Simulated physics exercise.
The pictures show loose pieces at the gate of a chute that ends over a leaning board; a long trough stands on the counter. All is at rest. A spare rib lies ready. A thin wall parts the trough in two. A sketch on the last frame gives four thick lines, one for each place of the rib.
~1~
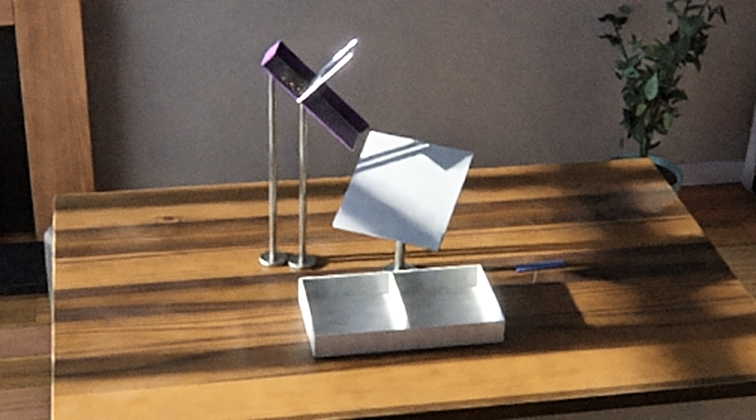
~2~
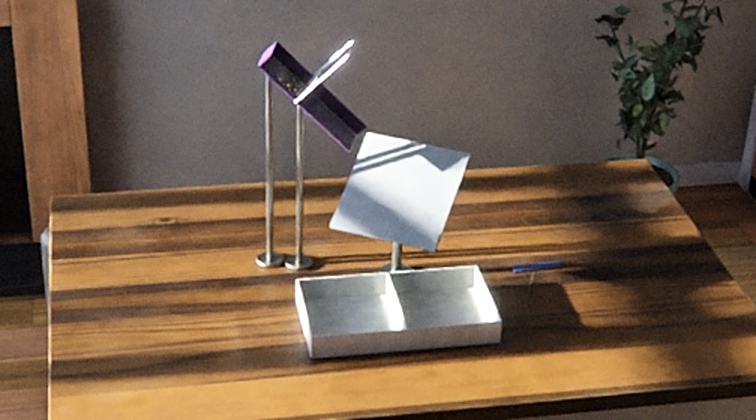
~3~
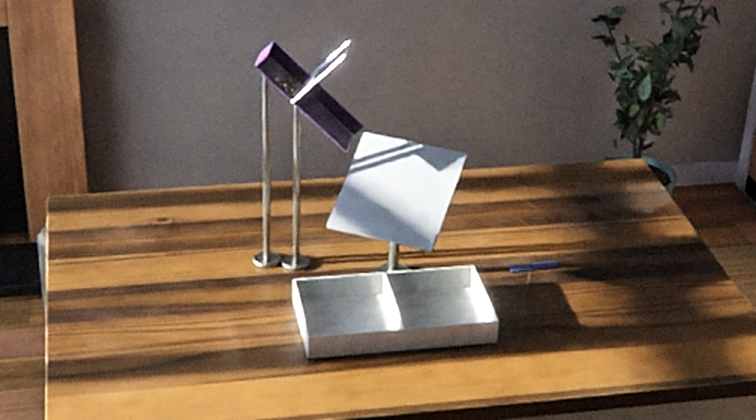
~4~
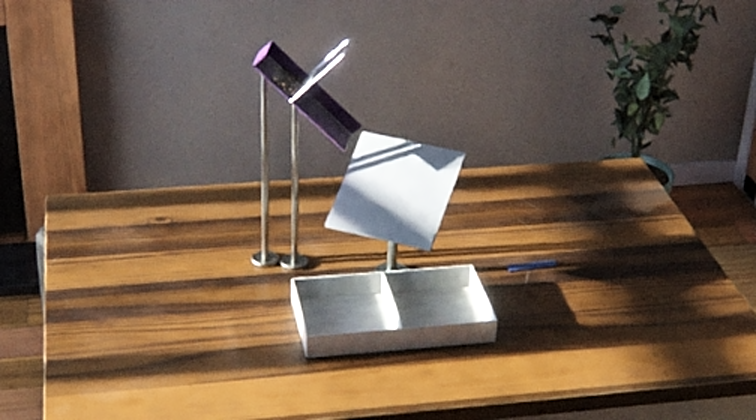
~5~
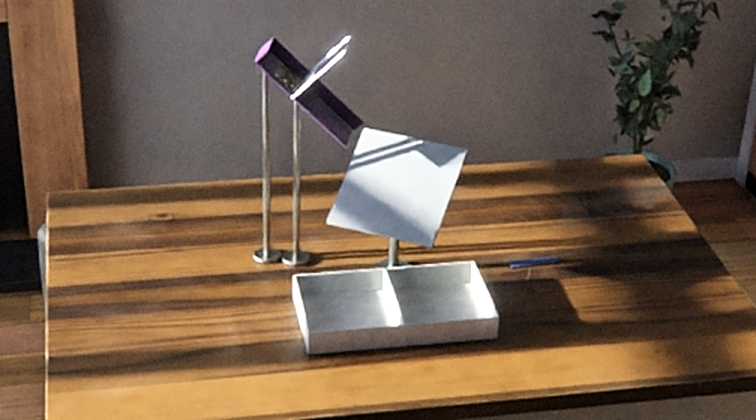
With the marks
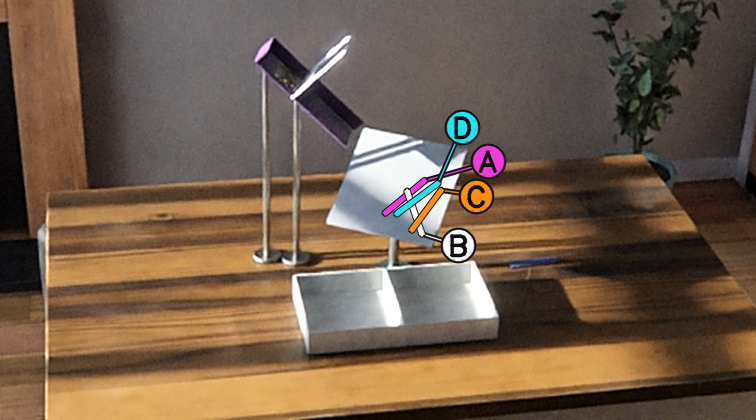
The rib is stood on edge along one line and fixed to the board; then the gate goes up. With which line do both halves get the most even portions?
Line B does it best.
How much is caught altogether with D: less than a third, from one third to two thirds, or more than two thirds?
It is more than two thirds.
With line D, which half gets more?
More lands on the left.
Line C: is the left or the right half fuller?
The left half.
On the marked copy, line A from (424, 180) to (385, 213); line B from (407, 191) to (421, 234); line C from (441, 190) to (411, 230); line D from (437, 183) to (396, 213).
With A, of what is caught, all but a few in the left half, a small share in the right.
With B, of what is caught, close to half in the left half, close to half in the right.
With C, of what is caught, the bulk in the left half, a small share in the right.
With D, of what is caught, all but a few in the left half, only a few in the right.
